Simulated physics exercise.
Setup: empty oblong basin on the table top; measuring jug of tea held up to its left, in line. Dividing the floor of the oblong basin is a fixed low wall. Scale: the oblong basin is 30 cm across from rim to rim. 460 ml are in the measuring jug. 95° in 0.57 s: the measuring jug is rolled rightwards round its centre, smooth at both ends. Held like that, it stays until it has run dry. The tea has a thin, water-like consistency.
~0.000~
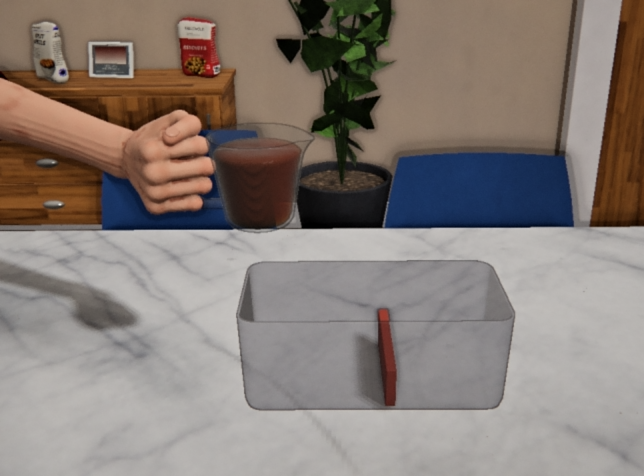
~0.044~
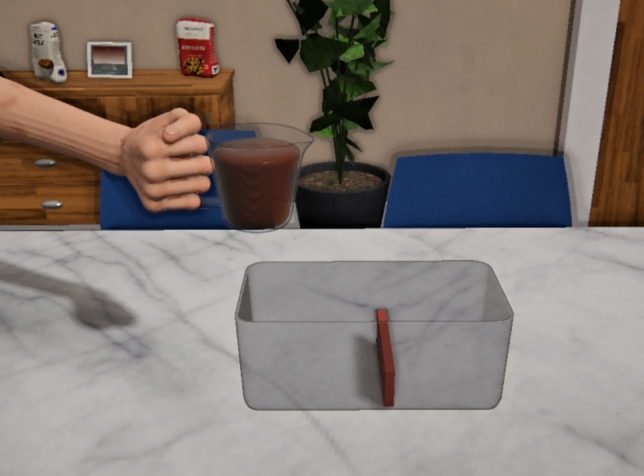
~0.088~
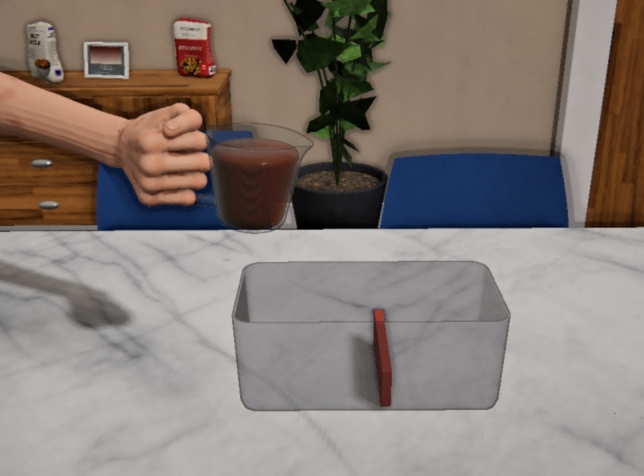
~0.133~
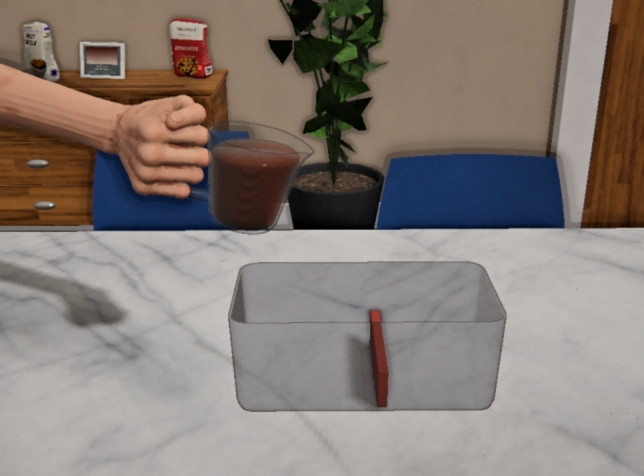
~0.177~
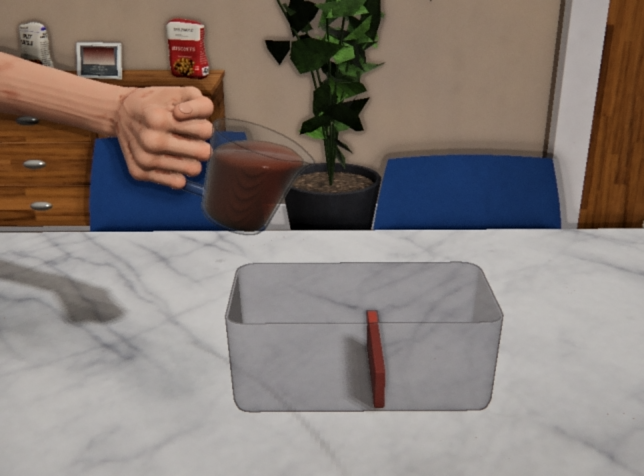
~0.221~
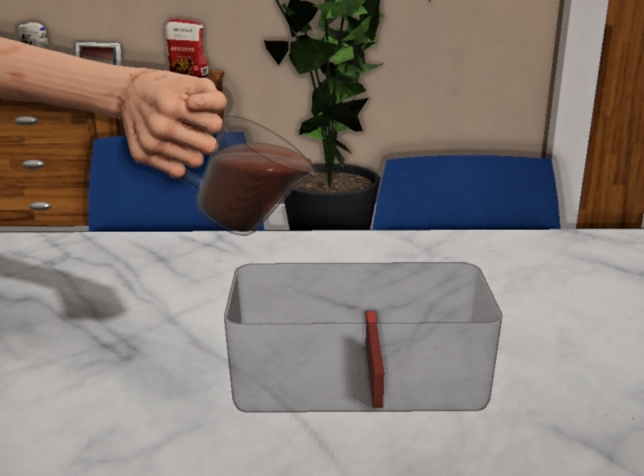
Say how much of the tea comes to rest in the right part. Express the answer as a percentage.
About 13 per cent comes to rest there.
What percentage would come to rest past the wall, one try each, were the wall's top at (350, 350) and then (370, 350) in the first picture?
Respectively close to 90 and 75 %.
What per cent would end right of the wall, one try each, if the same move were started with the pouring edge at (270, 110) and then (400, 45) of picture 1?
Try 1: Approx. 5 %; try 2: Approx. 65 %.
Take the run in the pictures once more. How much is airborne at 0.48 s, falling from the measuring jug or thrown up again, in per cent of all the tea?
Estimate: Some 32 % of the total.
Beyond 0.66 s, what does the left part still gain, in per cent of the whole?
Roughly 24 percent.
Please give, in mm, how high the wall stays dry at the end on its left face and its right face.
Roughly 32 mm on the left side and roughly 46 mm on the right.
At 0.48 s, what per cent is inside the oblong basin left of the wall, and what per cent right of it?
About 16 % left, 5 % right.
After 0.48 s the tilt is 89° and 49 per cent is still to pour, 15 is left of the wall and 5 right of it.
After 0.66 s the tilt is 95° and 12 per cent is still to pour, 61 is left of the wall and 11 right of it.
After 0.86 s the tilt is 95° and 2 per cent is still to pour, 80 is left of the wall and 12 right of it.
After 1.07 s the tilt is 95° and 0 per cent is still to pour, 84 is left of the wall and 13 right of it.
In the end 85 per cent lies left of the wall, 13 right of it and 2 outside.
